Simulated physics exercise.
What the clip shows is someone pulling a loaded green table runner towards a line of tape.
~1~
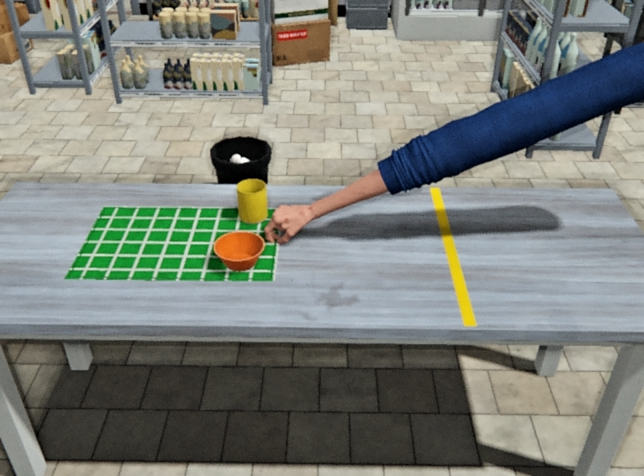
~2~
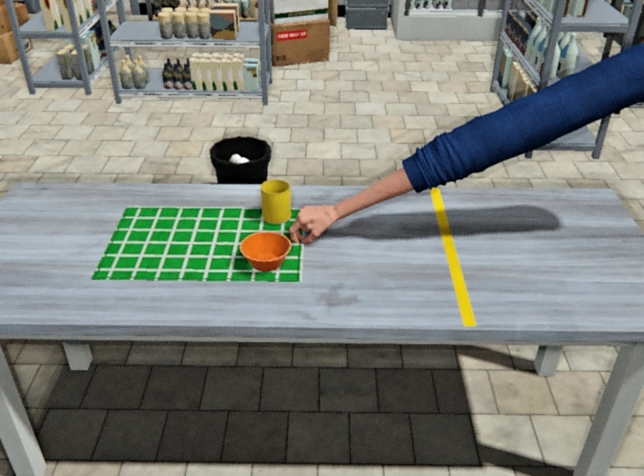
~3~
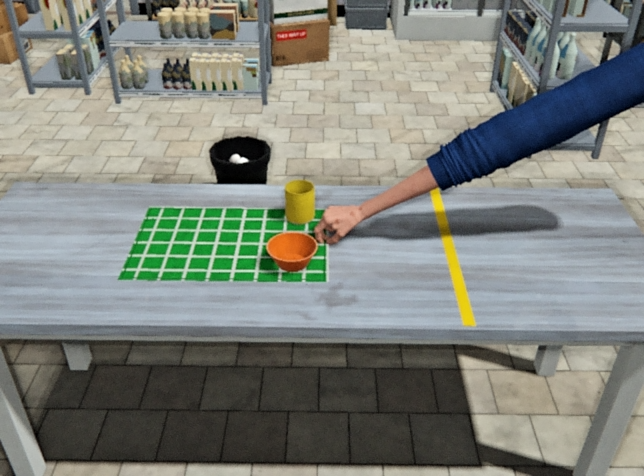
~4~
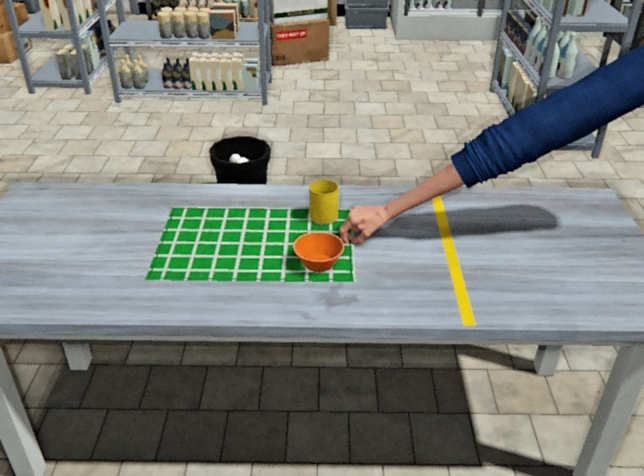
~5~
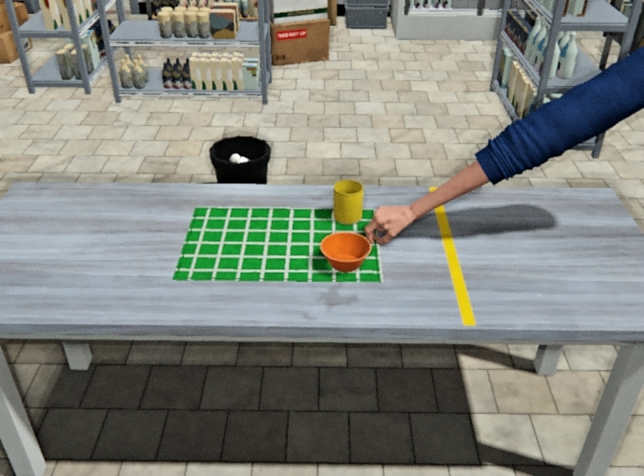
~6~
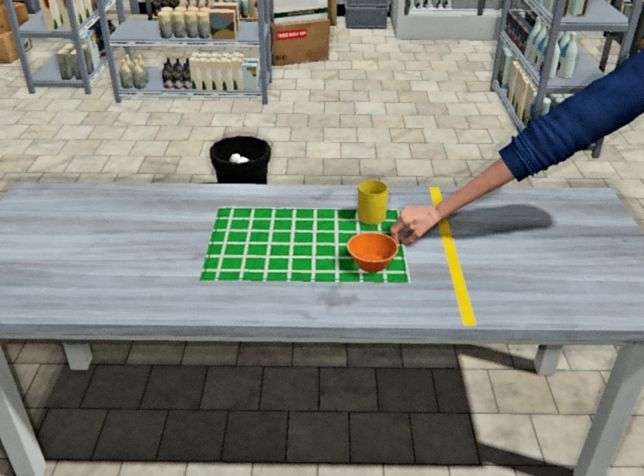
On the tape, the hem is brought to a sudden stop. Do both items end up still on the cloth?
Result: The yellow mug comes off it; the orange bowl comes off it.
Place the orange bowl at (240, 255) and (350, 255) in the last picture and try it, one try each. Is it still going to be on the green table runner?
Placed at the first point, the item rides out the stop; placed at the second, it goes over the edge.
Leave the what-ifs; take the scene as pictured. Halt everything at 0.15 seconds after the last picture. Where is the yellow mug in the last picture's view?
I'd put it close to (440, 203).
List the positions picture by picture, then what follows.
Table runner end (275, 282); yellow mug (251, 186); orange bowl (239, 245); tape (467, 311), in the first picture.
Table runner end (301, 282), far hem (91, 280); orange bowl (266, 246), in the second picture.
Table runner end (328, 283); yellow mug (299, 187), in the third picture.
Table runner end (356, 283), far hem (145, 280); orange bowl (319, 246), in the fourth picture.
Table runner end (383, 283); yellow mug (349, 187), in the fifth picture.
Table runner end (410, 283), far hem (200, 281); yellow mug (373, 187); orange bowl (373, 246); tape (466, 310), in the sixth picture.
Then, 0.04 s after the last picture, hem short of the tape; yellow mug on the cloth near (392, 203); orange bowl on the cloth near (393, 256).
Then, 0.15 s after the last picture, hem at the tape; yellow mug on the cloth near (440, 203); orange bowl on the cloth near (447, 256).
At rest, hem at the tape; yellow mug ahead of the hem near (513, 206); orange bowl ahead of the hem near (517, 258). The yellow mug slides clear of the cloth and the orange bowl leaves the cloth.
